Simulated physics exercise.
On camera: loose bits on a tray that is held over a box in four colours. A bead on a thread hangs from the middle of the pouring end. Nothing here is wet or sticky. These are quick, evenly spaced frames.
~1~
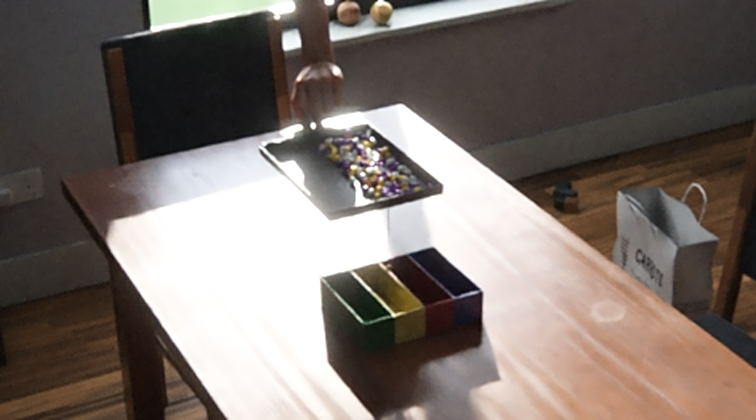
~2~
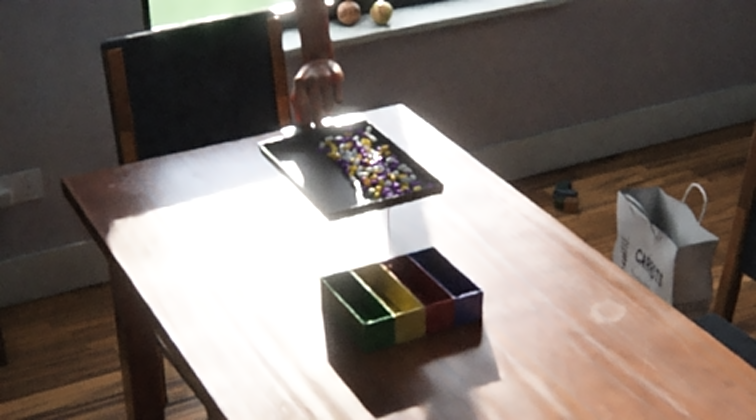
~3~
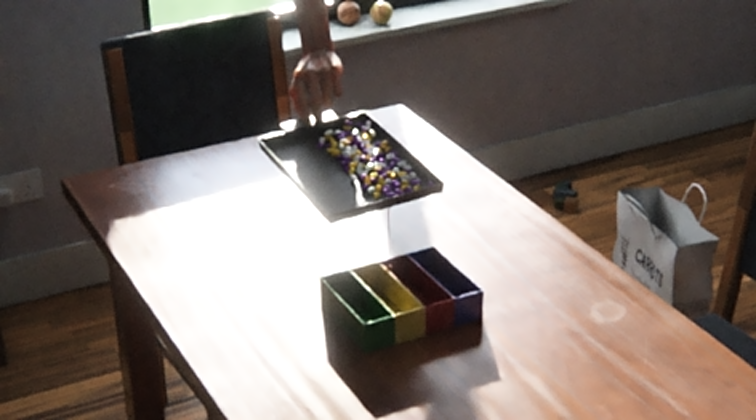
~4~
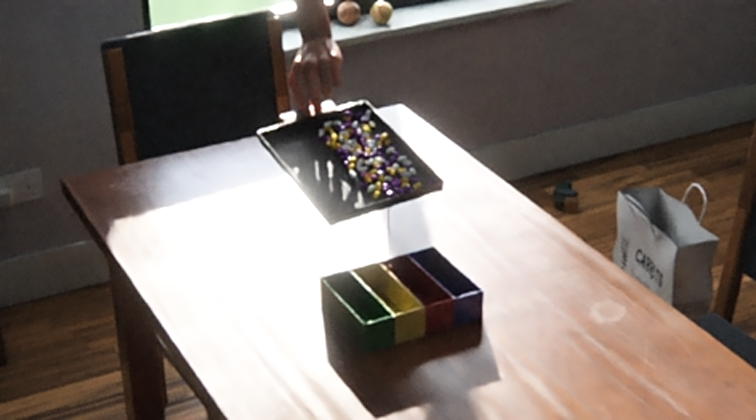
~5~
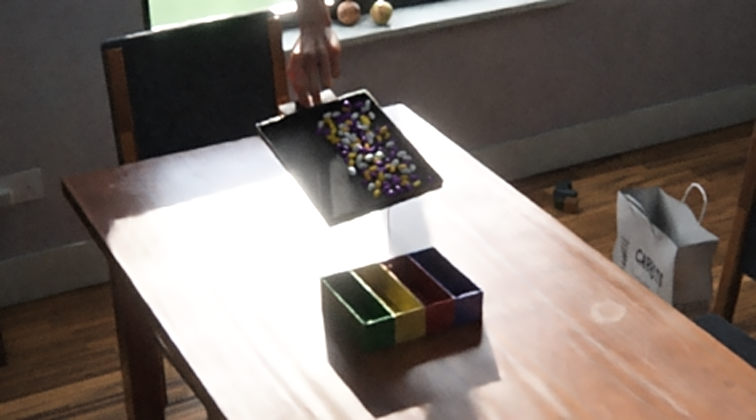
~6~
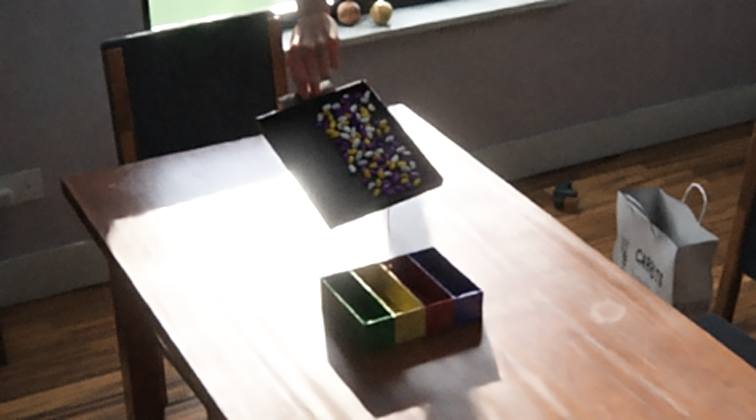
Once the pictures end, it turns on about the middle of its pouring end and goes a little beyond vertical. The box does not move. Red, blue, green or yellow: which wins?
Fullest: The green cell.
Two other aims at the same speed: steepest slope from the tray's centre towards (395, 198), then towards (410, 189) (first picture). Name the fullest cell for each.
In turn: Blue; blue.
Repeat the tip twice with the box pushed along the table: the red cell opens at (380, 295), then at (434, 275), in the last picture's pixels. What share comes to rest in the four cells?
Roughly 100 per cent, and 30 per cent.
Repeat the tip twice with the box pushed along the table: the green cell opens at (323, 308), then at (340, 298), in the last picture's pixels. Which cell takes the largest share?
In turn: The cell in yellow; green.
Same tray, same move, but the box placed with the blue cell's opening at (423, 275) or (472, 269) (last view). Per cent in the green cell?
Near 50 % and 10 %.
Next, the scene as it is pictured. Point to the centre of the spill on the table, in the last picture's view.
At about (315, 342).
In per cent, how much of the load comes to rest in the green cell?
Close to 50 per cent.
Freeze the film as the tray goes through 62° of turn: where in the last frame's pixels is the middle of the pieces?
Close to (348, 201).
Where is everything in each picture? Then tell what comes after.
The first picture shows corners of the pouring end at (329, 212) and (443, 184), level; middle of the load at (368, 163), jelly beans; bead on its thread at (389, 269); green cell at (379, 331); yellow cell at (410, 323); red cell at (440, 314); blue cell at (469, 306).
The second picture shows corners of the pouring end at (329, 212) and (443, 184), level; middle of the load at (368, 162).
The third picture shows corners of the pouring end at (329, 214) and (443, 182), tipped barely, lowest at the left corner; middle of the load at (368, 158).
The fourth picture shows corners of the pouring end at (329, 217) and (443, 181), tipped a little, lowest at the left corner; middle of the load at (367, 153).
The fifth picture shows corners of the pouring end at (329, 220) and (443, 179), tipped a little, lowest at the left corner; middle of the load at (367, 147).
The sixth picture shows corners of the pouring end at (329, 222) and (443, 178), tipped clearly, lowest at the left corner; middle of the load at (367, 142); green cell at (379, 331); yellow cell at (410, 323); red cell at (440, 314); blue cell at (469, 306).
Soon after the last picture, tray tipped steeply; most on the tray; a small part falling or outside the box.
A little later, tray tipped past a quarter turn; about two thirds on the tray; a small part in the green cell; about a quarter falling or outside the box.
Later still, tray tipped past a quarter turn; about half in the green cell; a small part in the yellow cell; about a third falling or outside the box.
At rest, tray tipped past a quarter turn; about half in the green cell; a small part in the yellow cell; none in the red cell; none in the blue cell; about a third outside the box.
